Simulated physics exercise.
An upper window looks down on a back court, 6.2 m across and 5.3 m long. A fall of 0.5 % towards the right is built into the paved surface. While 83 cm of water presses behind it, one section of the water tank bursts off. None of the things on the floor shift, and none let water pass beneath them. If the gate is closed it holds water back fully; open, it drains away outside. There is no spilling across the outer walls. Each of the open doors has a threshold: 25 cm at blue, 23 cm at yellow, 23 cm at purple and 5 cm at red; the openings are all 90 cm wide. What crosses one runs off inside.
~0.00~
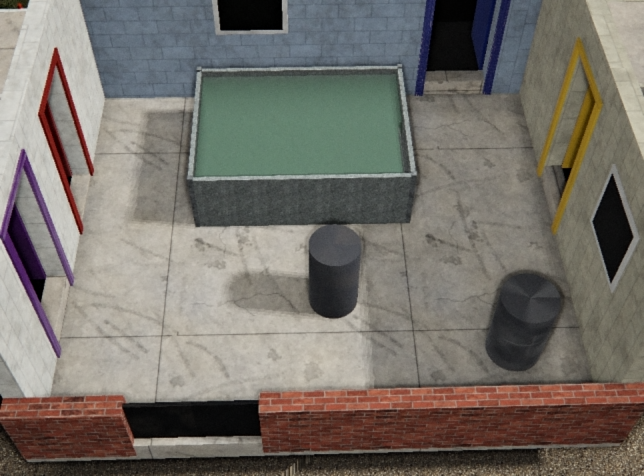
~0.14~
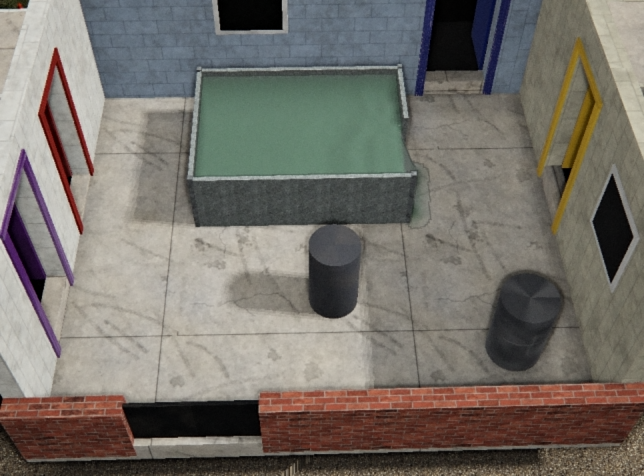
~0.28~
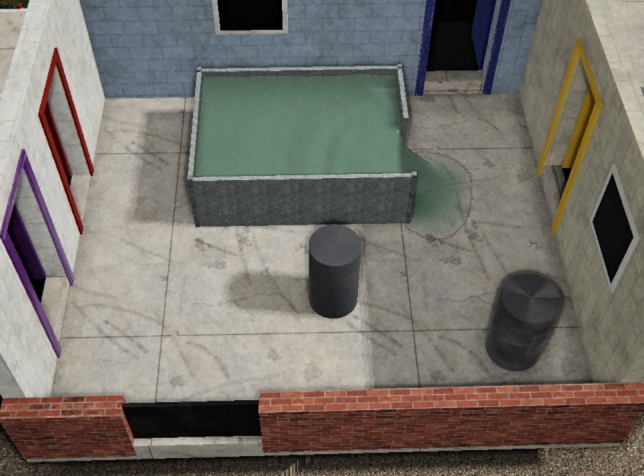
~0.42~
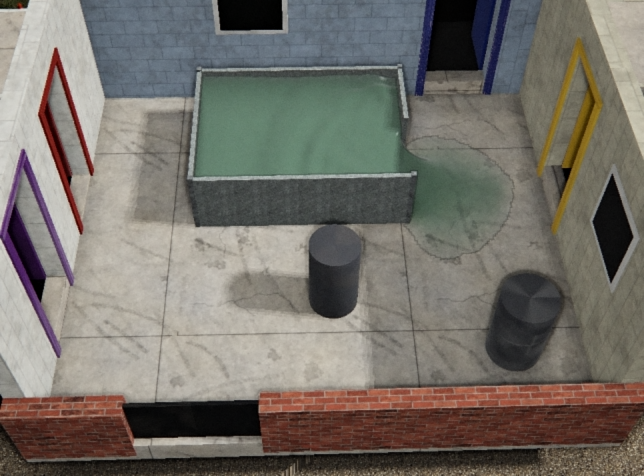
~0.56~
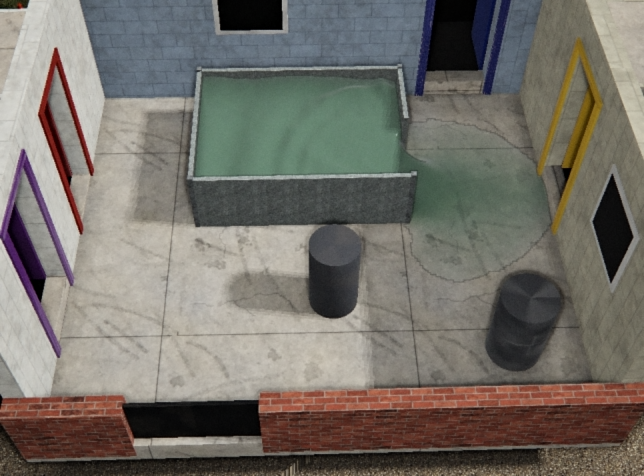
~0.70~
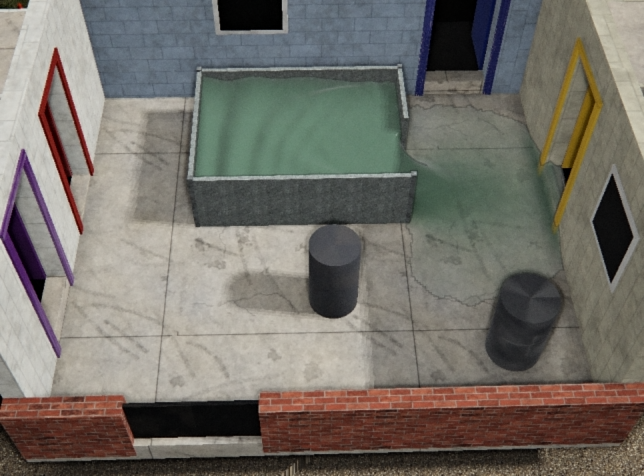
To begin with, green water lies still in a raised tank inside a walled court with coloured doorways and two dark cylinders. Then a section of the tank's right side breaks away, and water pours through the gap, fanning out across the paving until it reaches the yellow doorway on the right.
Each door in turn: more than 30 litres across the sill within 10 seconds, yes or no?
Answers: Blue door, no; yellow door, yes; purple door, no; red door, yes.
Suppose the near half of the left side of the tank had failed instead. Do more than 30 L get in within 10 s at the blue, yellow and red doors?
Blue short, yellow short, red beyond.
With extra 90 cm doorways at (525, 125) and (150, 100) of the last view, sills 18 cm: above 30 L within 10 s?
In the order given, higher then lower.
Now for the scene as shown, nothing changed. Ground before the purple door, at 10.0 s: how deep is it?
14.0 cm or so.
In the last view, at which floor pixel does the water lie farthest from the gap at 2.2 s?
Location: Approx. (596, 414) in the last view.
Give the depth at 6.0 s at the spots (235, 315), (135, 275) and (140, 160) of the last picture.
4, 5 and 4 cm, respectively.
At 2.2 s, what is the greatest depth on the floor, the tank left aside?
Around 50 centimetres deep.
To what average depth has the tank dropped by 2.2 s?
Some 52 cm on average.
After 1.4 s water covers 25 % of the floor and is deepest (52 cm) near (409, 198); blue door 4 cm at the sill, 0 L in, yellow door 45 cm at the sill, 72 L in, purple door not reached, red door not reached.
After 2.2 s water covers 35 % of the floor and is deepest (50 cm) near (596, 414); blue door 18 cm at the sill, 0 L in, yellow door 43 cm at the sill, 195 L in, purple door not reached, red door not reached.
After 3.5 s water covers 60 % of the floor and is deepest (37 cm) near (596, 414); blue door 19 cm at the sill, 1 L in, yellow door 33 cm at the sill, 307 L in, purple door not reached, red door not reached.
After 6.0 s water covers 95 % of the floor and is deepest (29 cm) near (592, 400); blue door 15 cm at the sill, 1 L in, yellow door 26 cm at the sill, 371 L in, purple door 13 cm at the sill, 0 L in, red door 11 cm at the sill, 6 L in.
After 10.0 s water covers 100 % of the floor and is deepest (21 cm) near (195, 409); blue door 11 cm at the sill, 1 L in, yellow door 16 cm at the sill, 376 L in, purple door 14 cm at the sill, 0 L in, red door 17 cm at the sill, 136 L in.
